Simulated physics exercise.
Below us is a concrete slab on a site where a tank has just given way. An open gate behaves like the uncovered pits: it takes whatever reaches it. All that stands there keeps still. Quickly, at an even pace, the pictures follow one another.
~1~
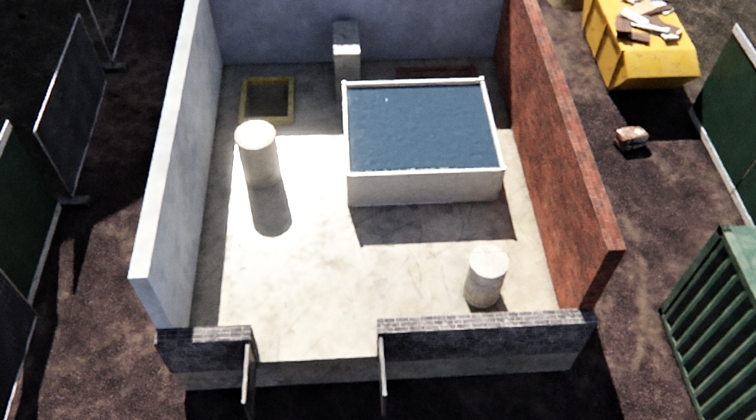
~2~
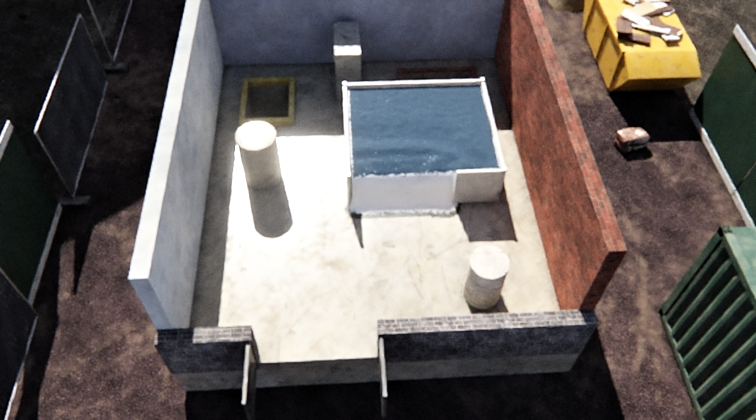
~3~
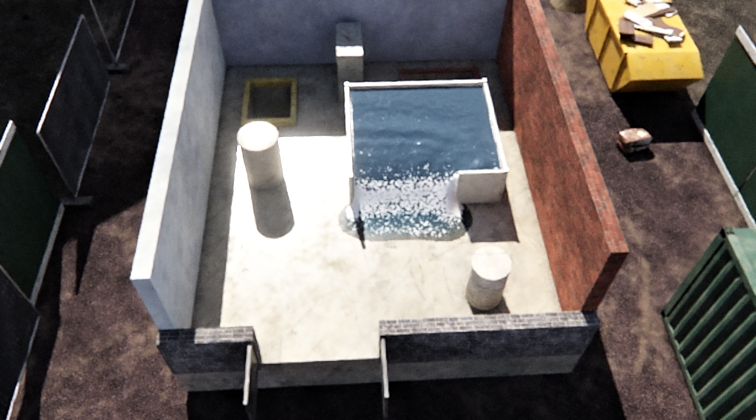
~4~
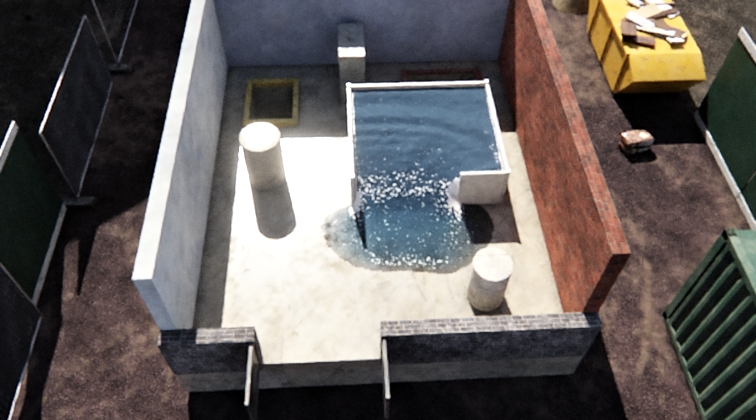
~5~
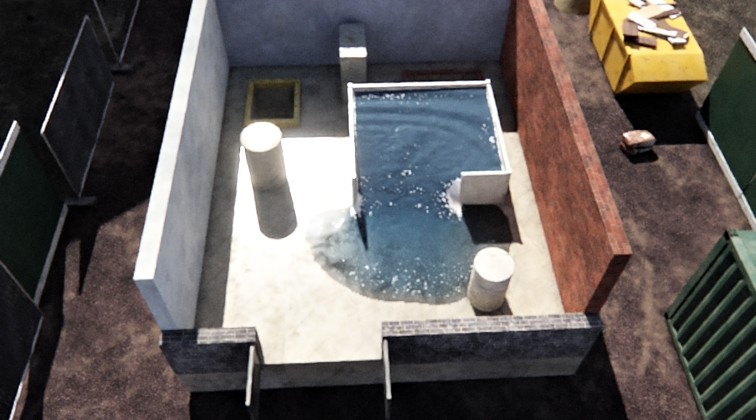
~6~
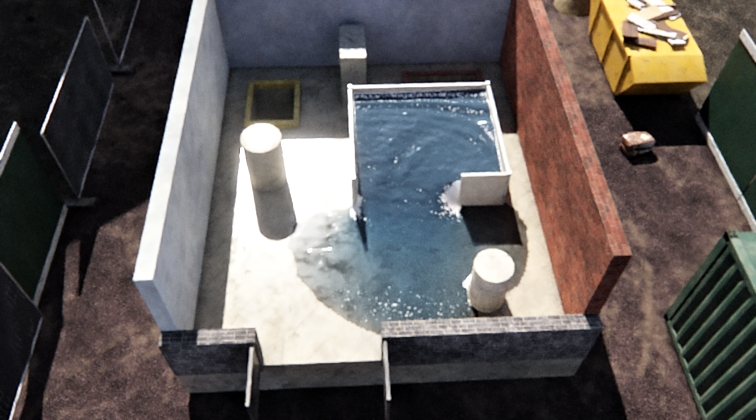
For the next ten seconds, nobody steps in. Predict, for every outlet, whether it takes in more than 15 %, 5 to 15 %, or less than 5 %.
My prediction: The gate gets a big share of it - past fifteen per cent. The red pit gets hardly any of it - below five per cent. The yellow pit gets hardly any of it - below five per cent.
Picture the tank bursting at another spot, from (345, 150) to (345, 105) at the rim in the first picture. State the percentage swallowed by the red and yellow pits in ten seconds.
Lab note - share by pit: Red 0 %, yellow 10 %.
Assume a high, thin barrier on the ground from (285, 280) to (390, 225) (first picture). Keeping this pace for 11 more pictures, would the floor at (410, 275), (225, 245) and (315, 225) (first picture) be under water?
The first location is soaked through, the second is soaked through, and the third is soaked through.
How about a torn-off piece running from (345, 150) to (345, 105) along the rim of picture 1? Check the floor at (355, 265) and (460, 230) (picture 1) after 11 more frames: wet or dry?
In order, I'd call them parched and parched.
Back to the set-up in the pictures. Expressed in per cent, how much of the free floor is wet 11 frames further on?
Roughly 45 percent.
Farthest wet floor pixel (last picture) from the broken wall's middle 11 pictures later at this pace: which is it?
Somewhere near (191, 353).
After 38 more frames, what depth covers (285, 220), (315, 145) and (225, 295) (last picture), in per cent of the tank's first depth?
Respectively near 6, 2 and 18 per cent.
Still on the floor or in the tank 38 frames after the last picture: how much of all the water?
Estimate: Near 70 %.
A moment on, water covers 40 % of the floor; the gate 2 %, the red pit 0 %, the yellow pit 0 %.
Next, water covers 45 % of the floor; the gate 9 %, the red pit 0 %, the yellow pit 0 %.
Then, water covers 50 % of the floor; the gate 20 %, the red pit 0 %, the yellow pit 0 %.
Later, water covers 80 % of the floor; the gate 29 %, the red pit 1 %, the yellow pit 0 %.
In the end, water covers 95 % of the floor; the gate 39 %, the red pit 3 %, the yellow pit 0 %.
